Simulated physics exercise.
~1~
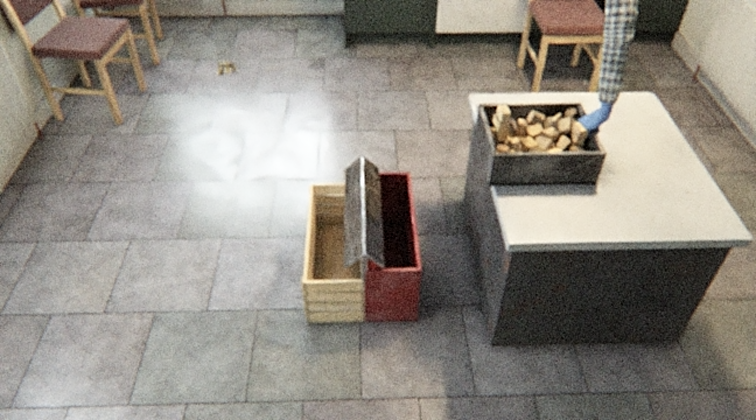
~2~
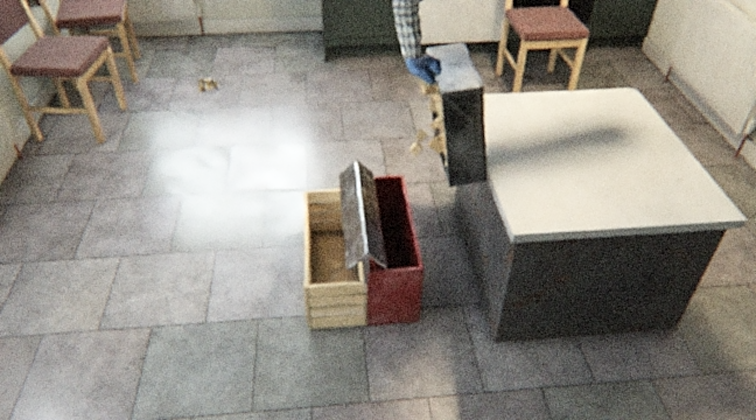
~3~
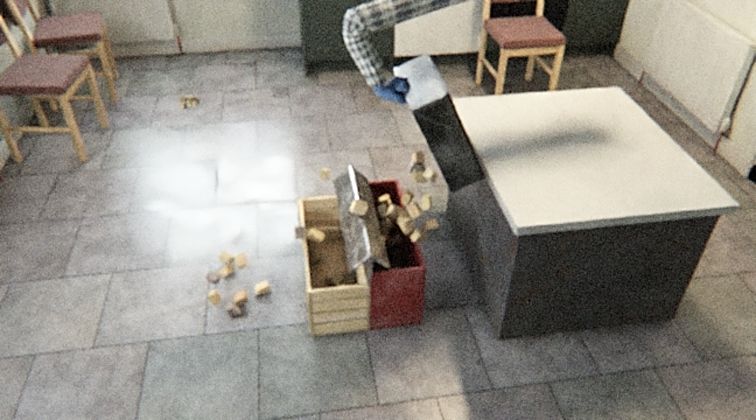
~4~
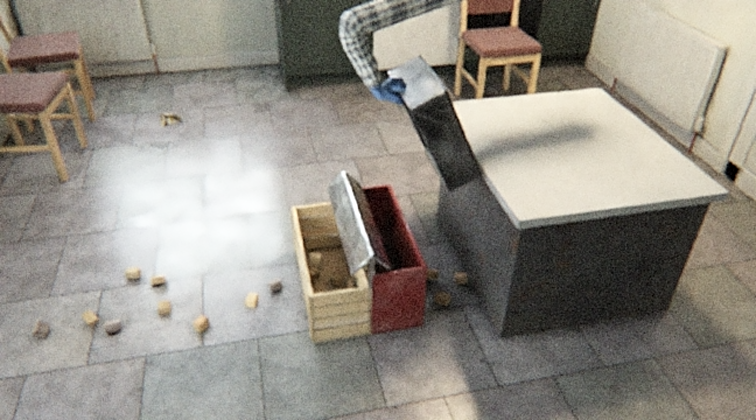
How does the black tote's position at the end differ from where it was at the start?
At the start it sits upright on the left part of the bench top. By the end it is further left, held steeply tipped at the bench's left edge with its open end facing down.
